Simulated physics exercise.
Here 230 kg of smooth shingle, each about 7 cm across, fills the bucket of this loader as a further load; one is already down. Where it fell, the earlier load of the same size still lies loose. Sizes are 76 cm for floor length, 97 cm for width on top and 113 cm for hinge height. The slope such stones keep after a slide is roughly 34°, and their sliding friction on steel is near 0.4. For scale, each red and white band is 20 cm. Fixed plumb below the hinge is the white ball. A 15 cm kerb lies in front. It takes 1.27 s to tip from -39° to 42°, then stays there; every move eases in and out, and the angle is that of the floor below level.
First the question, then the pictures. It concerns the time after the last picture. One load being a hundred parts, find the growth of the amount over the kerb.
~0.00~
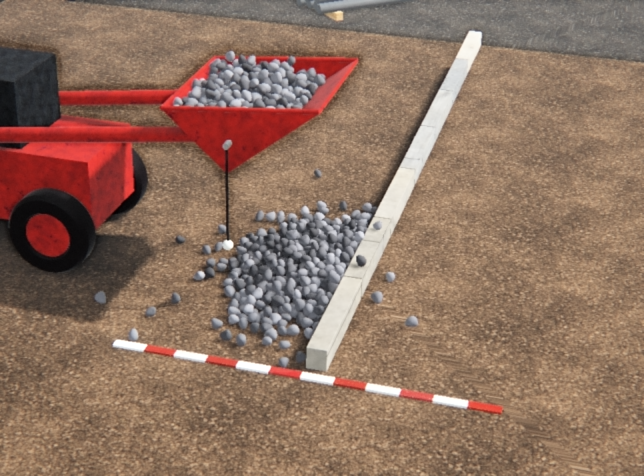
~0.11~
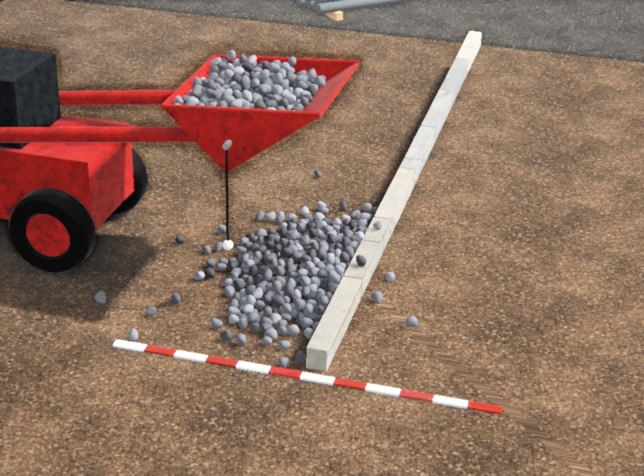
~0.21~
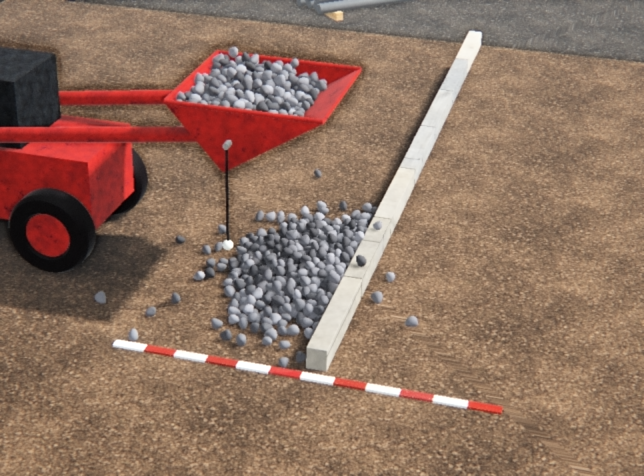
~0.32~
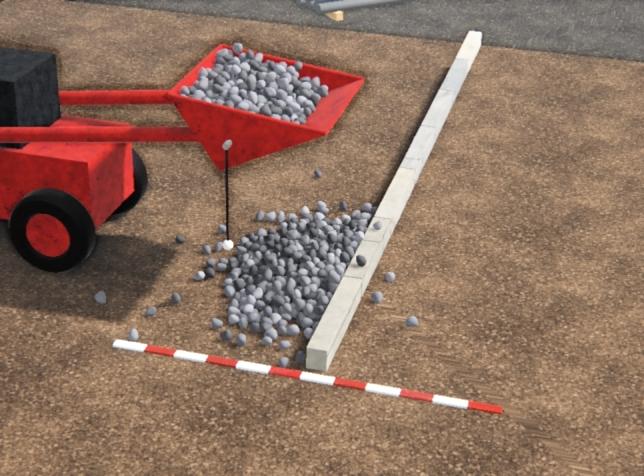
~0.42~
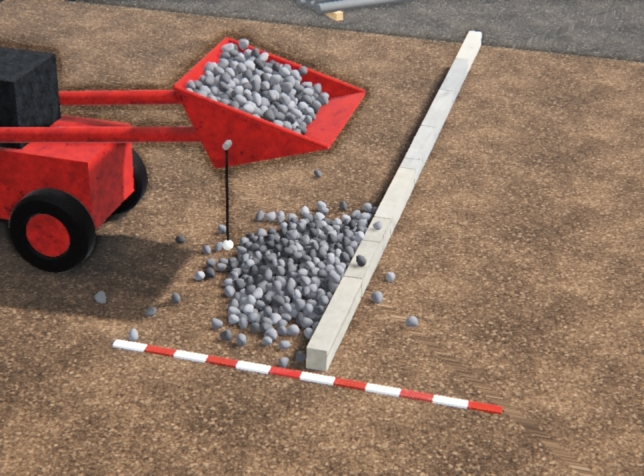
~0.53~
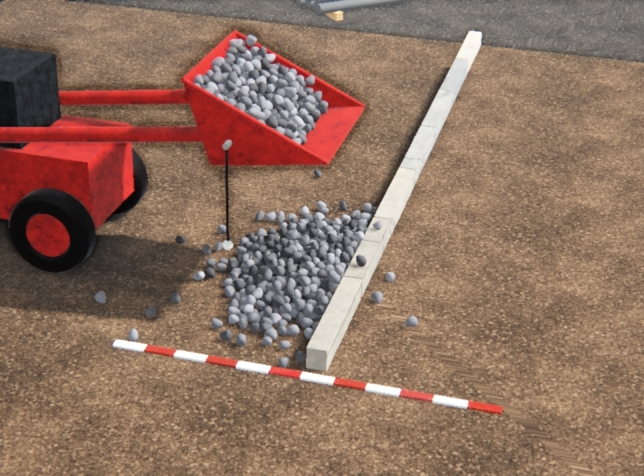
A growth of about 55 parts in a hundred.
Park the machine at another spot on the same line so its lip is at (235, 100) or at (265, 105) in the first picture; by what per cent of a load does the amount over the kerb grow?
First some 0, then 10 per cent.
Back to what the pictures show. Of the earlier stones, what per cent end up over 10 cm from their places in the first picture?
I'd say roughly 0 per cent of them.
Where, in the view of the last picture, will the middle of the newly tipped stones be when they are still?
Roughly pixel (378, 275) in the last view.
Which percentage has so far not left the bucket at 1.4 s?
About 35 per cent.
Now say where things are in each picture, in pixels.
The first frame shows lip at (319, 112), floor tilted -39°, highest stones at (268, 66). The earlier load is highest near (310, 244), 20 cm above ground level, 99 % on this side of the kerb, 1 % over the kerb.
In the second frame, the bucket is at -37°, its lip at (320, 115); the top of the load is at (256, 65); the stones move at 0.1 m/s on average.
In the third frame, the bucket is at -33°, its lip at (323, 122); the top of the load is at (246, 63); the stones move at 0.2 m/s on average.
The fourth frame shows lip at (326, 133), floor tilted -26°, highest stones at (232, 60); the stones move at 0.2 m/s on average.
In the fifth frame, the bucket is at -18°, its lip at (328, 148); the top of the load is at (234, 55); the stones move at 0.3 m/s on average.
The sixth frame shows lip at (327, 163), floor tilted -8°, highest stones at (235, 52); the stones move at 0.3 m/s on average.
After 0.9 s the floor is at 29°; in per cent of one load, 100 in the bucket, 100 on this side of the kerb, 1 over the kerb; the foremost stones are at (372, 266).
After 1.4 s the floor is at 42°; in per cent of one load, 35 in the bucket, 158 on this side of the kerb, 7 over the kerb; the foremost stones are at (403, 274).
After 1.7 s the floor is at 42°; in per cent of one load, 0 in the bucket, 159 on this side of the kerb, 41 over the kerb; the foremost stones are at (488, 291).
After 4.2 s the floor is at 42°; in per cent of one load, 0 in the bucket, 145 on this side of the kerb, 55 over the kerb; the foremost stones are at (613, 316). Net gain over the kerb, 55.
